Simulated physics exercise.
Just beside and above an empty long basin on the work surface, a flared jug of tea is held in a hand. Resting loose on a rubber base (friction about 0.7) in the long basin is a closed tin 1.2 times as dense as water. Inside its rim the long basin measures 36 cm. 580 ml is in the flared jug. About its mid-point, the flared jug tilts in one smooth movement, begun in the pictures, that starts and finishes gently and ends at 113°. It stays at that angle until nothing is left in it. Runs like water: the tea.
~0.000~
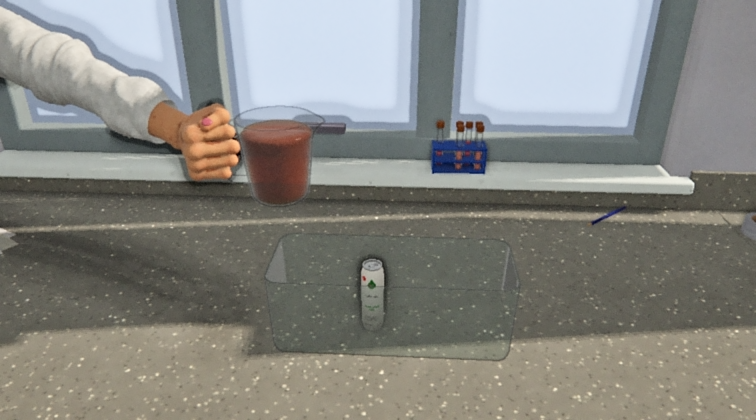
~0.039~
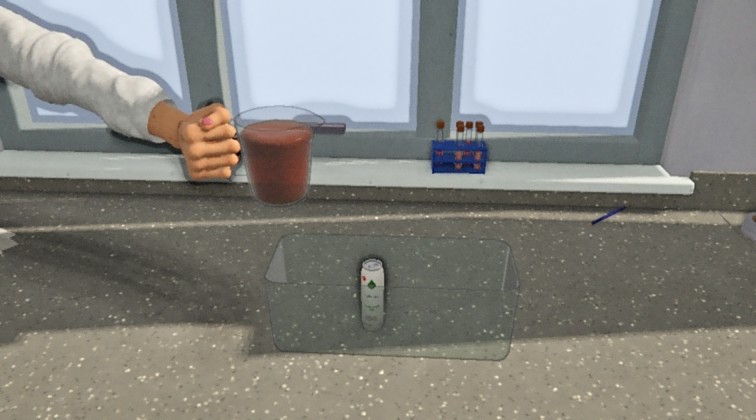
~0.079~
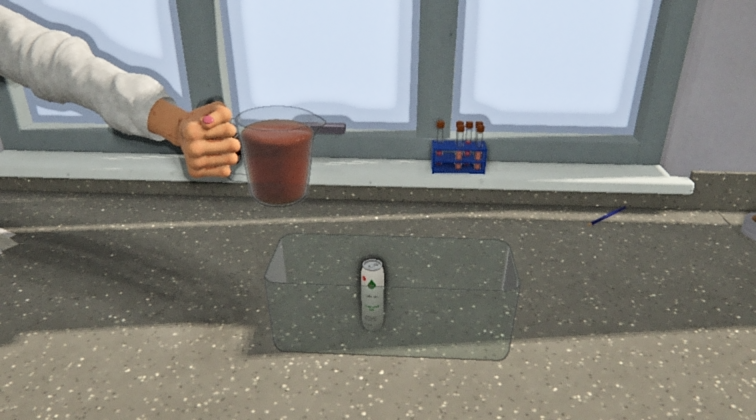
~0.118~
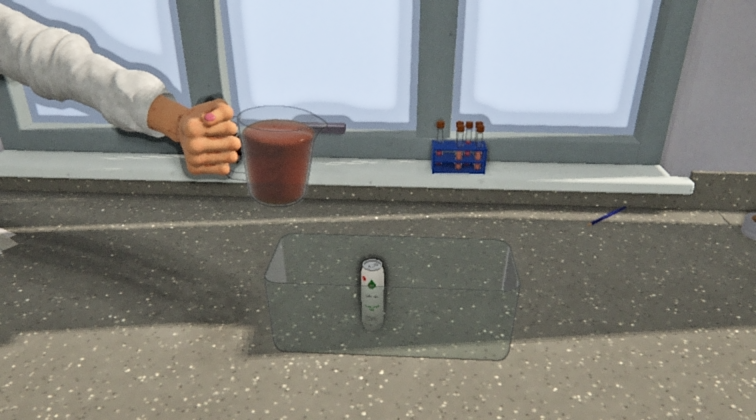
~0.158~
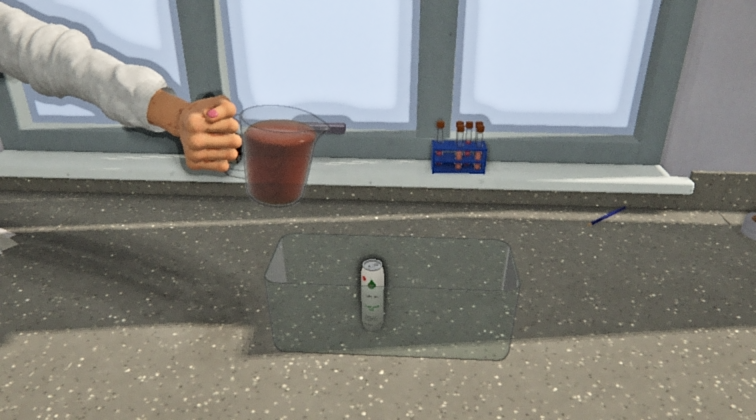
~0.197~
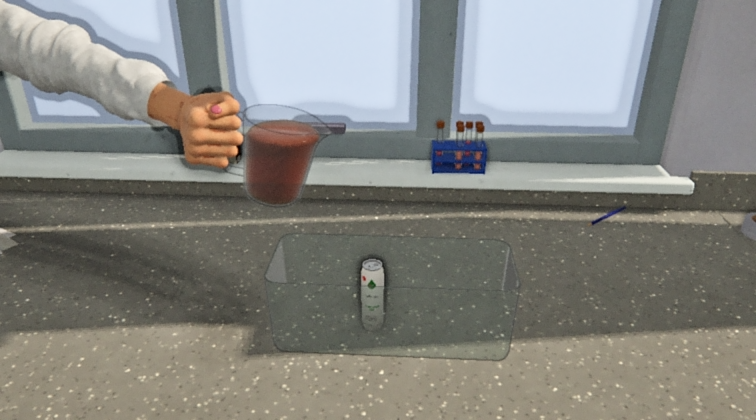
A clear flared jug of reddish-brown tea, gripped by a hand at the left, starts upright above and beside a long transparent basin with a pale tin standing inside. The hand then tilts the jug slightly to the right, the lean growing smoothly while everything else stays still.
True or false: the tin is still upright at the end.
False.
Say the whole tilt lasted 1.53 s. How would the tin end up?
Outcome - the tin stays erect.
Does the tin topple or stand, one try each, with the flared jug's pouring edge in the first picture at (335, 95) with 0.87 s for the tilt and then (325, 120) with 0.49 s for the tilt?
Run one: It does not tip. Run two: It tumbles.
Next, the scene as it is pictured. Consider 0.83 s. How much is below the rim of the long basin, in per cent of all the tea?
About 68 %.
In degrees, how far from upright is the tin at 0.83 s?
The tilt is near 0°.
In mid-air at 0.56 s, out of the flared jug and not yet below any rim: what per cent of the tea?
About 24 per cent.
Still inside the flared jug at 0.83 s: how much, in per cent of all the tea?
12 per cent or thereabouts.
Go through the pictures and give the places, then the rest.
In the first frame, it leans 0°; its right rim is at (325, 120); the tea meets the walls at (242, 128) and (314, 130); the long basin's rim runs from (273, 257) to (514, 265); the tin's top is at (372, 268).
In the second frame, it leans 1°; its right rim is at (325, 121); the tea meets the walls at (242, 128) and (314, 130).
In the third frame, it leans 2°; its right rim is at (326, 122); the tea meets the walls at (243, 128) and (314, 131).
In the fourth frame, it leans 5°; its right rim is at (328, 124); the tea meets the walls at (244, 127) and (315, 131).
In the fifth frame, it leans 8°; its right rim is at (330, 128); the tea meets the walls at (245, 128) and (318, 132).
In the sixth frame, it leans 13°; its right rim is at (333, 132); the tea meets the walls at (248, 128) and (321, 133).
After 0.56 s the tilt is 77° and 69 per cent is still to pour; the tin stands where it began.
After 0.83 s the tilt is 111° and 12 per cent is still to pour; the tin stands where it began.
After 1.11 s the tilt is 113° and 0 per cent is still to pour; the tin leans 28°.
After 1.41 s the tilt is 113° and 0 per cent is still to pour; the tin lies on its side.
In the end the tin lies on its side.
